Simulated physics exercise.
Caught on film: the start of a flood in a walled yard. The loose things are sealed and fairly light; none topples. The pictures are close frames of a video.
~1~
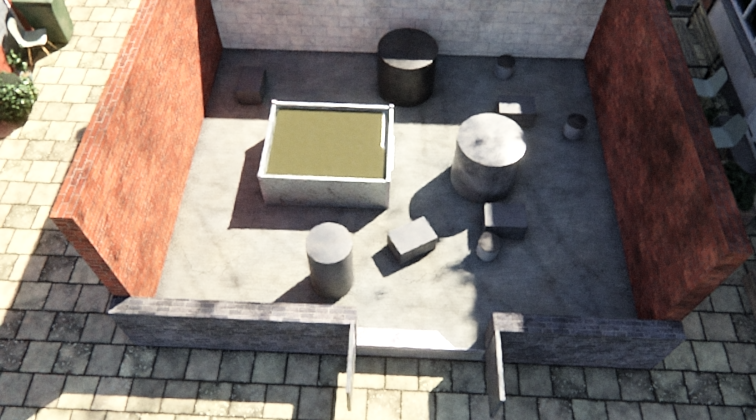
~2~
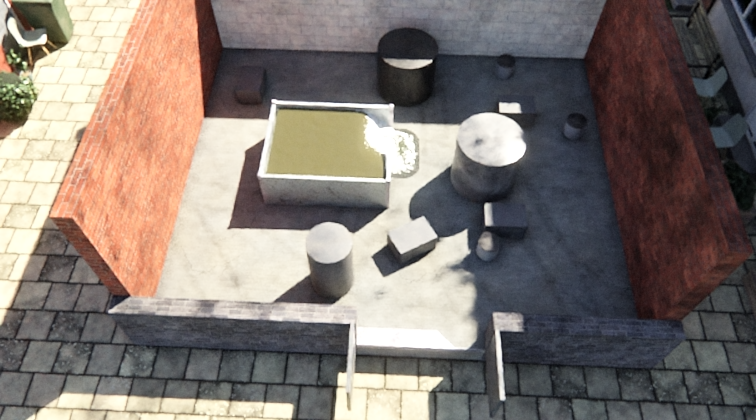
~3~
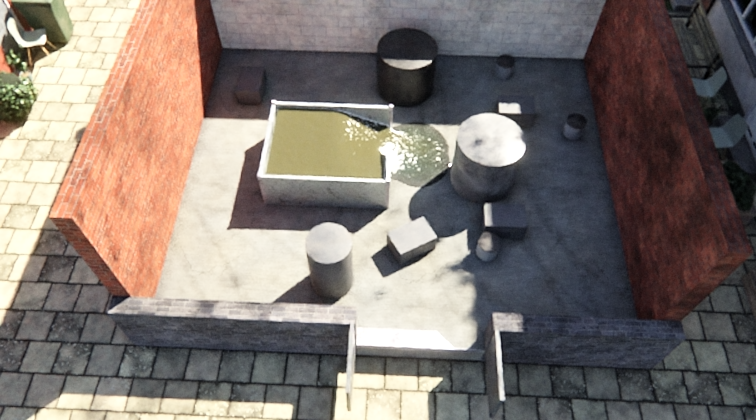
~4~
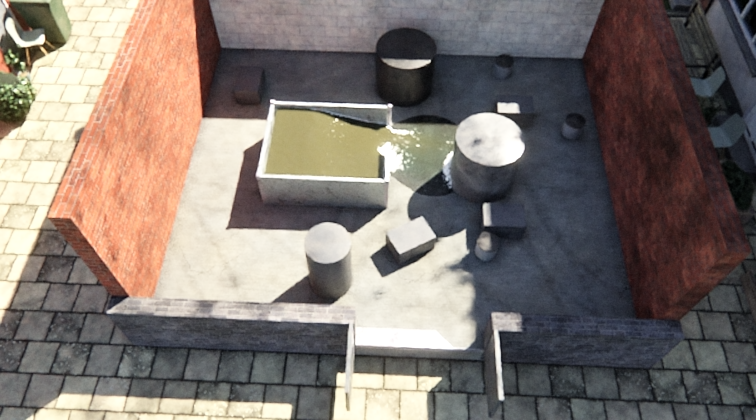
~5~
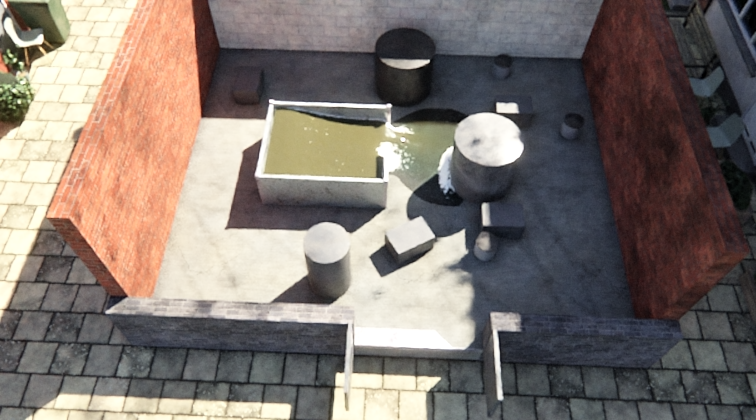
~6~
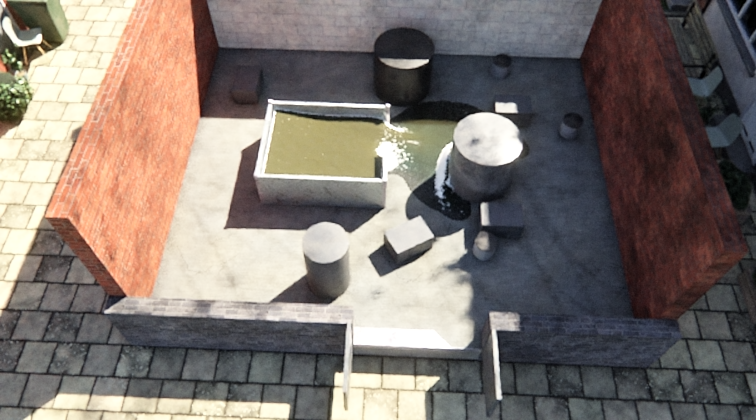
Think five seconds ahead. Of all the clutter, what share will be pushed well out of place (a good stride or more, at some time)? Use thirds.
That comes to from one to two thirds.
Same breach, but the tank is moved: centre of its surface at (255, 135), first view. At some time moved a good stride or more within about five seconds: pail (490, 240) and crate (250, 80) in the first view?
In turn: That far or more, no.
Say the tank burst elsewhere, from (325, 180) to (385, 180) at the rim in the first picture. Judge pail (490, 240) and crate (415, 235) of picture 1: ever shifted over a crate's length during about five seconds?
In that order: No, moved that far.
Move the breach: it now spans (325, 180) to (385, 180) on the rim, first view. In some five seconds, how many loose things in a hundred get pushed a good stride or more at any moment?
About 10 per cent.
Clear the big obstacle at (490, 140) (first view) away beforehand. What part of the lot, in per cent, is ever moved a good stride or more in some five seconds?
About 60 per cent.
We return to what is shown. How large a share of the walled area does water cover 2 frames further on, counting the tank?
Close to 20 %.
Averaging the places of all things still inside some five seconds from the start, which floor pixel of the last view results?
At about (464, 185).
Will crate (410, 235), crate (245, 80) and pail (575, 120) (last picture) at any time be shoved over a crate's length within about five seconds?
As listed: Yes, no, shifted that much.
A moment on, 0 of 7 are well off their spots; 0 afloat.
Next, 1 of 7 are well off their spots; 2 afloat.
Later, 4 of 7 are well off their spots; 2 afloat.
In the end, 4 of 7 are well off their spots, and 4 have been at some point; 2 afloat.
